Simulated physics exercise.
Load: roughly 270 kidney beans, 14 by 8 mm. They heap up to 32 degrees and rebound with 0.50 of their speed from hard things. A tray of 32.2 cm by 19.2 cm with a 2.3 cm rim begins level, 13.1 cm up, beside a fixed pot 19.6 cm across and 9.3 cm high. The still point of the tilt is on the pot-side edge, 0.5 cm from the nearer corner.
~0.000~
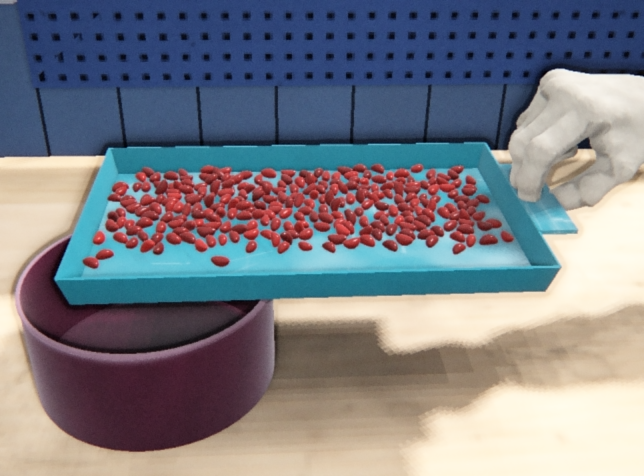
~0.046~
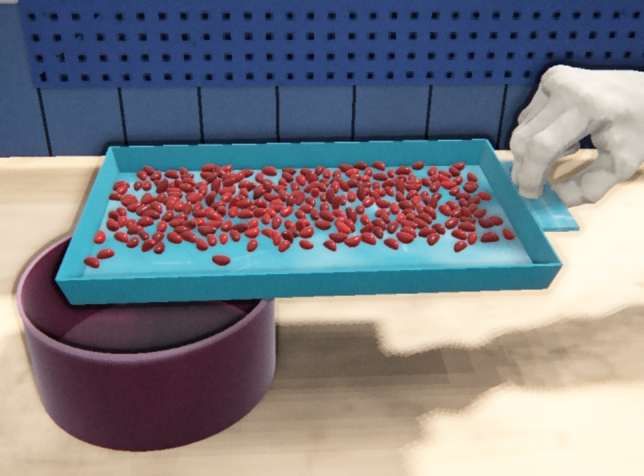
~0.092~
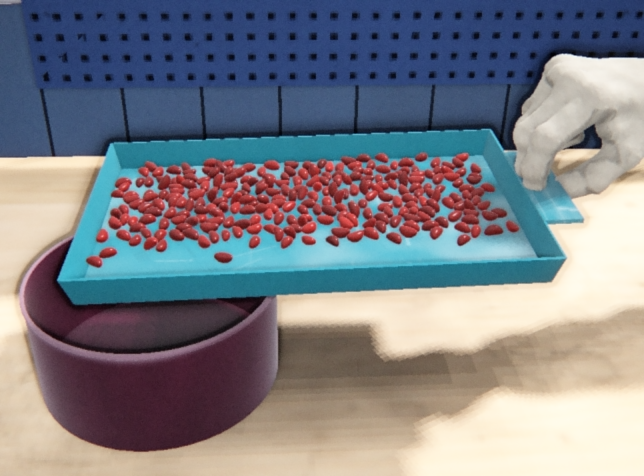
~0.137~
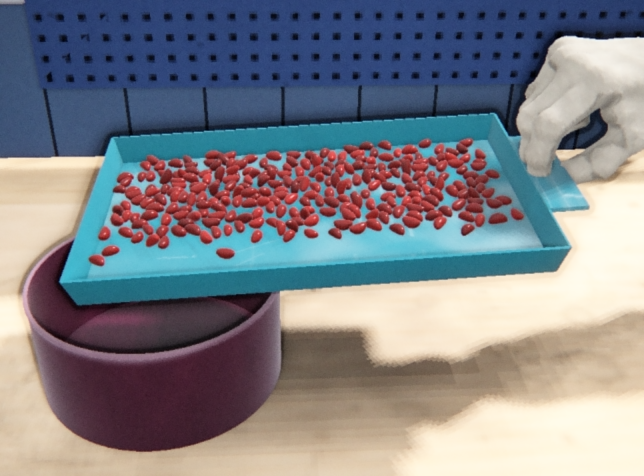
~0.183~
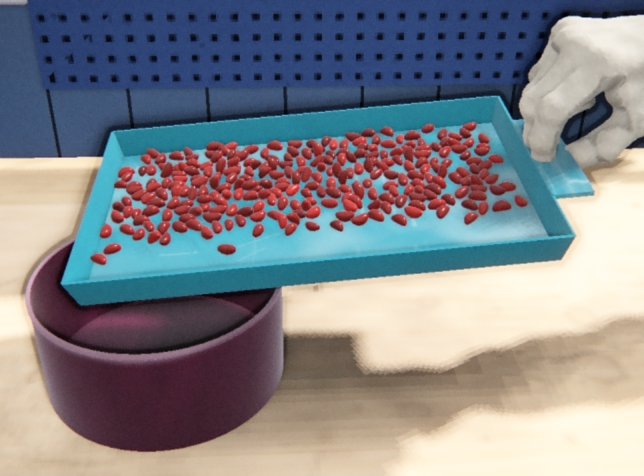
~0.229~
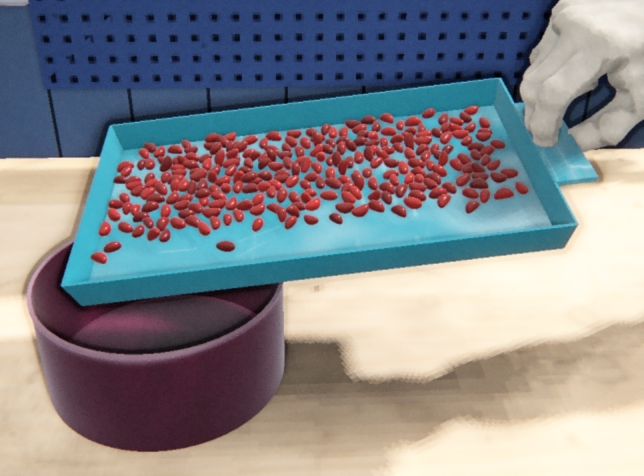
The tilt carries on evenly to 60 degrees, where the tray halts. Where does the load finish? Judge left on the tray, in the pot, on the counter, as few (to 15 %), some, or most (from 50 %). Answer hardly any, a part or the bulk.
Left on the tray: The bulk; in the pot: Hardly any; on the counter: A part.
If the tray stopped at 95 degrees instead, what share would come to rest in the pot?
Then about 0 per cent.
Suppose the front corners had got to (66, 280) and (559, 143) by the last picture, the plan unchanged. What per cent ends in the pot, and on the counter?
Pot 5, counter 55.
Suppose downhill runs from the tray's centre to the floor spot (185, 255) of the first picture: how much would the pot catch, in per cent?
About 5 per cent.
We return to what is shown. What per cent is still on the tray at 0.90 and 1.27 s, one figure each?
In turn: 100, 80.
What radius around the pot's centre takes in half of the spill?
Roughly 20 cm.
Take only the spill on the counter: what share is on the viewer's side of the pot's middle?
Some 100 per cent.
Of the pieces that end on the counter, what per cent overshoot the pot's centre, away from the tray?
Some 90 per cent.
Then, at 0.63 s, tilt 34 degrees; the tray holds 100 %, the pot 0 %.
Then, at 0.90 s, tilt 51 degrees; the tray holds 100 %, the pot 0 %.
After 1.27 s, tilt 60 degrees; the tray holds 80 %, the pot 0 %.
At rest (2.8 s), tray 65 %, pot 0 %, counter 35 %.
